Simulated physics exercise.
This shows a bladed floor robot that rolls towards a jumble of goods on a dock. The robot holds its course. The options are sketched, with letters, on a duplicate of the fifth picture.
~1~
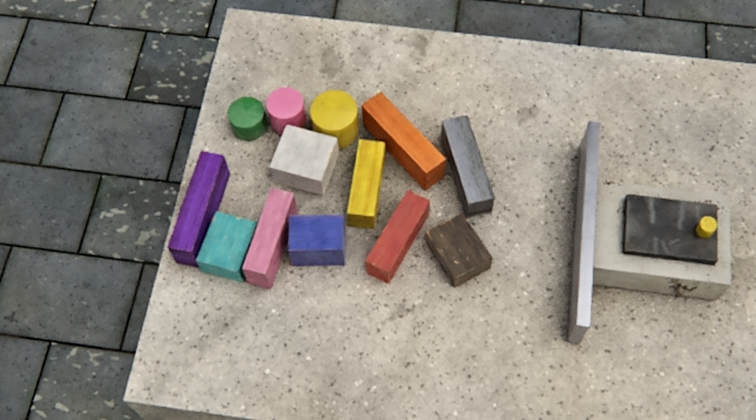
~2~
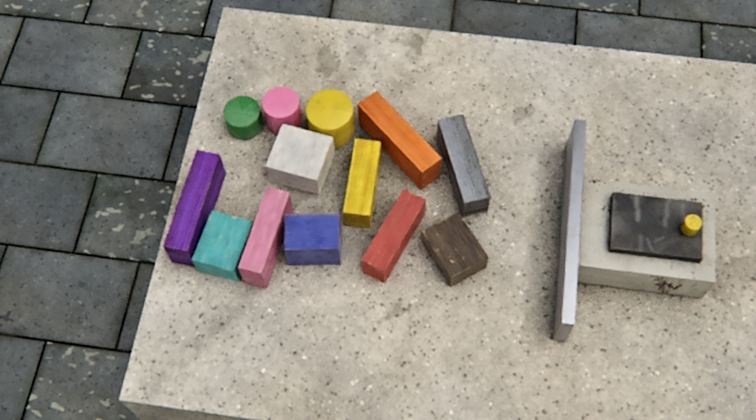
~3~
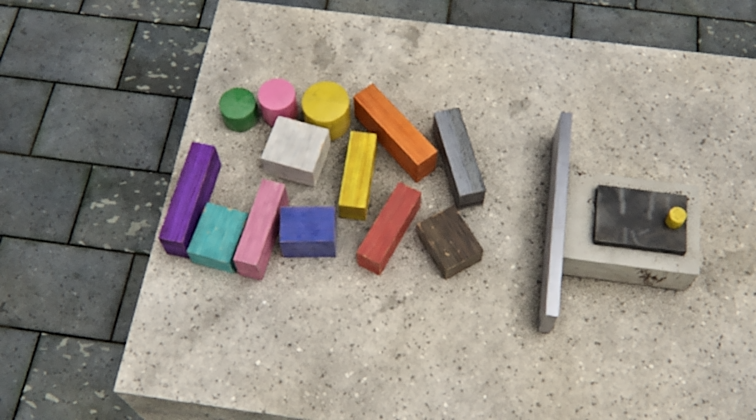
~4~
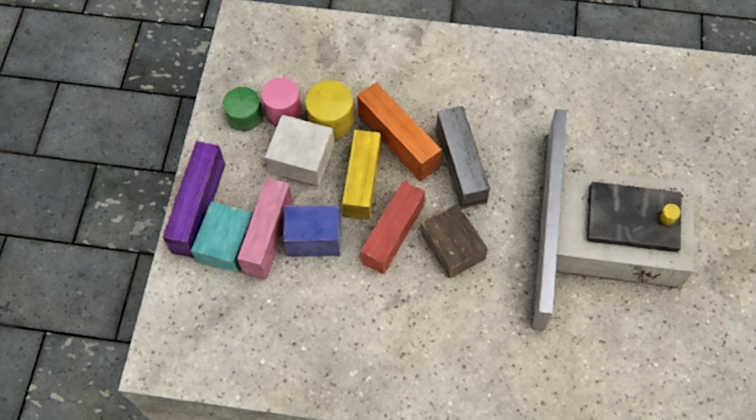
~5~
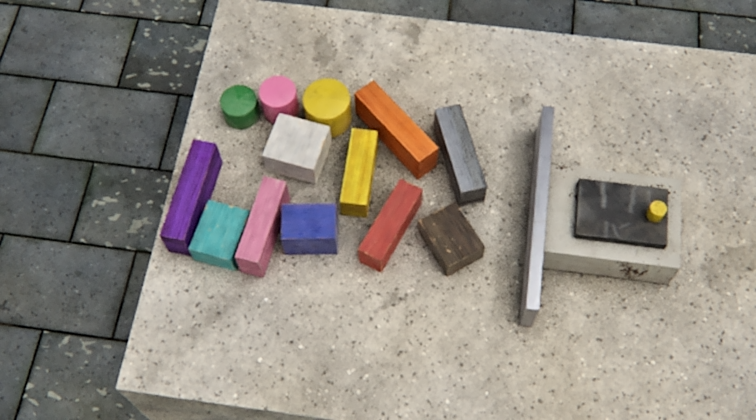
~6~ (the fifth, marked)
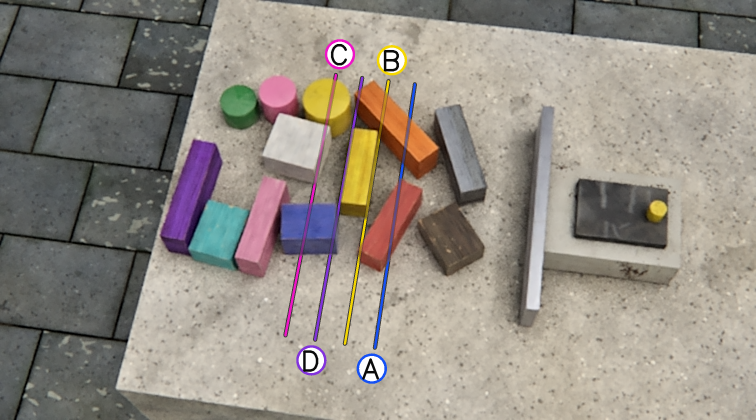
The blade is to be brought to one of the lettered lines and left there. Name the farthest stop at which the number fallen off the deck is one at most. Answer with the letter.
It can go as far as D.
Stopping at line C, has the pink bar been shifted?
Yes.
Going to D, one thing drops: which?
The purple stick goes over.
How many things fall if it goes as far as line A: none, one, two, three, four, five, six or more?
The count is none.
On the copy, A at (396, 207); B at (368, 204); C at (312, 197); D at (340, 200).
On D. First, robot (541, 203); grey stick (450, 152); black crate (426, 229).
Then, robot (468, 194); turquoise crate (217, 236); pink bar (252, 225).
Finally, robot (415, 187); purple stick over the edge; turquoise crate (165, 232); one fallen.
By contrast, A is within the limit but short; B is within the limit but short; C drops three.
